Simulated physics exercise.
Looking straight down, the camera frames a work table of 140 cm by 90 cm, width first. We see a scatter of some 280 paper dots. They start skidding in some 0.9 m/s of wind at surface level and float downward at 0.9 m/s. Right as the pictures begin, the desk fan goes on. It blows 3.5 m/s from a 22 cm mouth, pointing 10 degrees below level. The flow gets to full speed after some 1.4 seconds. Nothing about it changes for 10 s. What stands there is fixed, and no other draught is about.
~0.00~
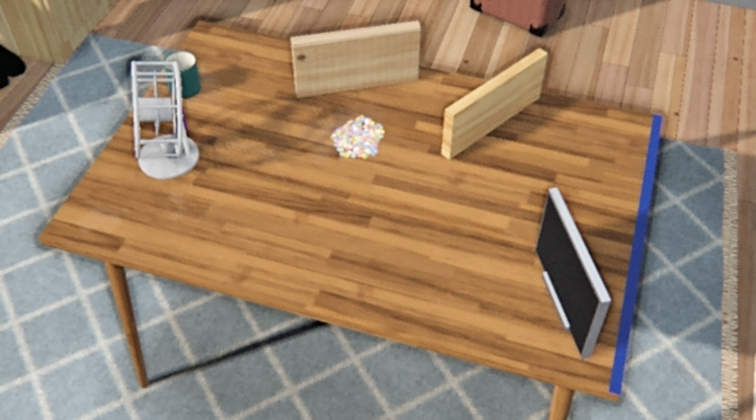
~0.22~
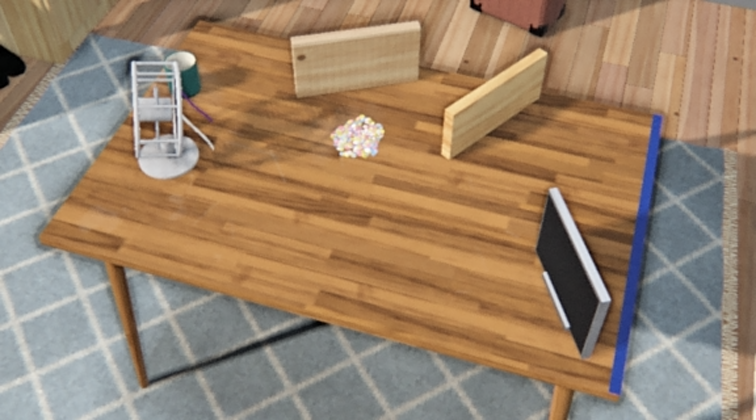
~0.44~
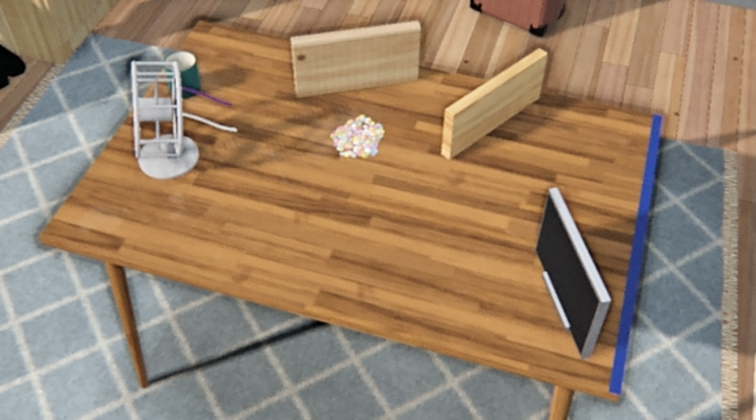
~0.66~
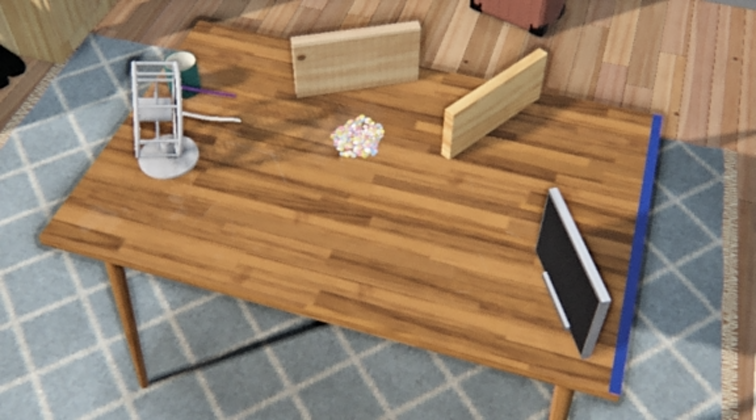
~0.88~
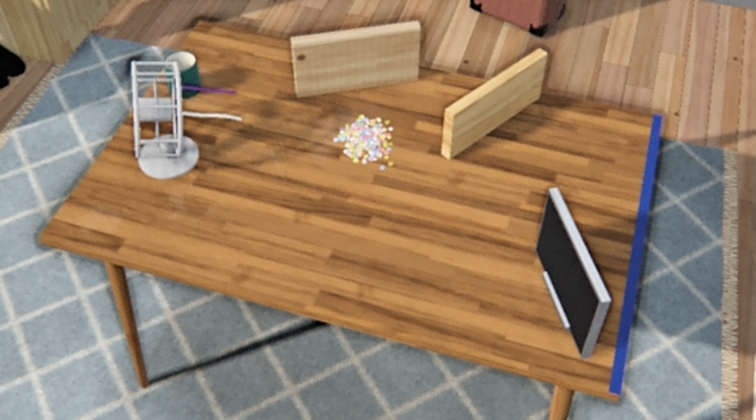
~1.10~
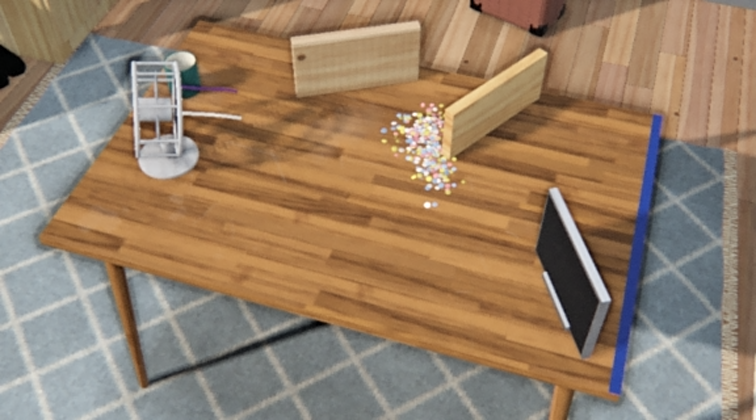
On a wooden table, ribbons lift beside a fan, then colourful paper dots scatter rightward.
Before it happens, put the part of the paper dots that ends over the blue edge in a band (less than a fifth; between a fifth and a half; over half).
Of the paper dots, from a fifth to a half end over the blue edge.
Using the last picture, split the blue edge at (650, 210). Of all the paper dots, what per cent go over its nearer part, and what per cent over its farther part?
About 30 % nearer and 10 % farther.
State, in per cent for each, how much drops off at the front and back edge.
I'd guess close to 0 percent front and near 60 percent back.
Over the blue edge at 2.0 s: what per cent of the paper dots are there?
I reckon close to 40 %.
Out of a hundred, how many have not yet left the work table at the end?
Roughly 4 %.
After 2.0 s, 21 % are on the move or not yet settled, 35 % are over the blue edge.
After 3.2 s, 4 % are on the move or not yet settled, 39 % are over the blue edge.
After 5.5 s, 4 % are on the move or not yet settled, 39 % are over the blue edge.
After 10.0 s, at the end, 39 % are over the blue edge.
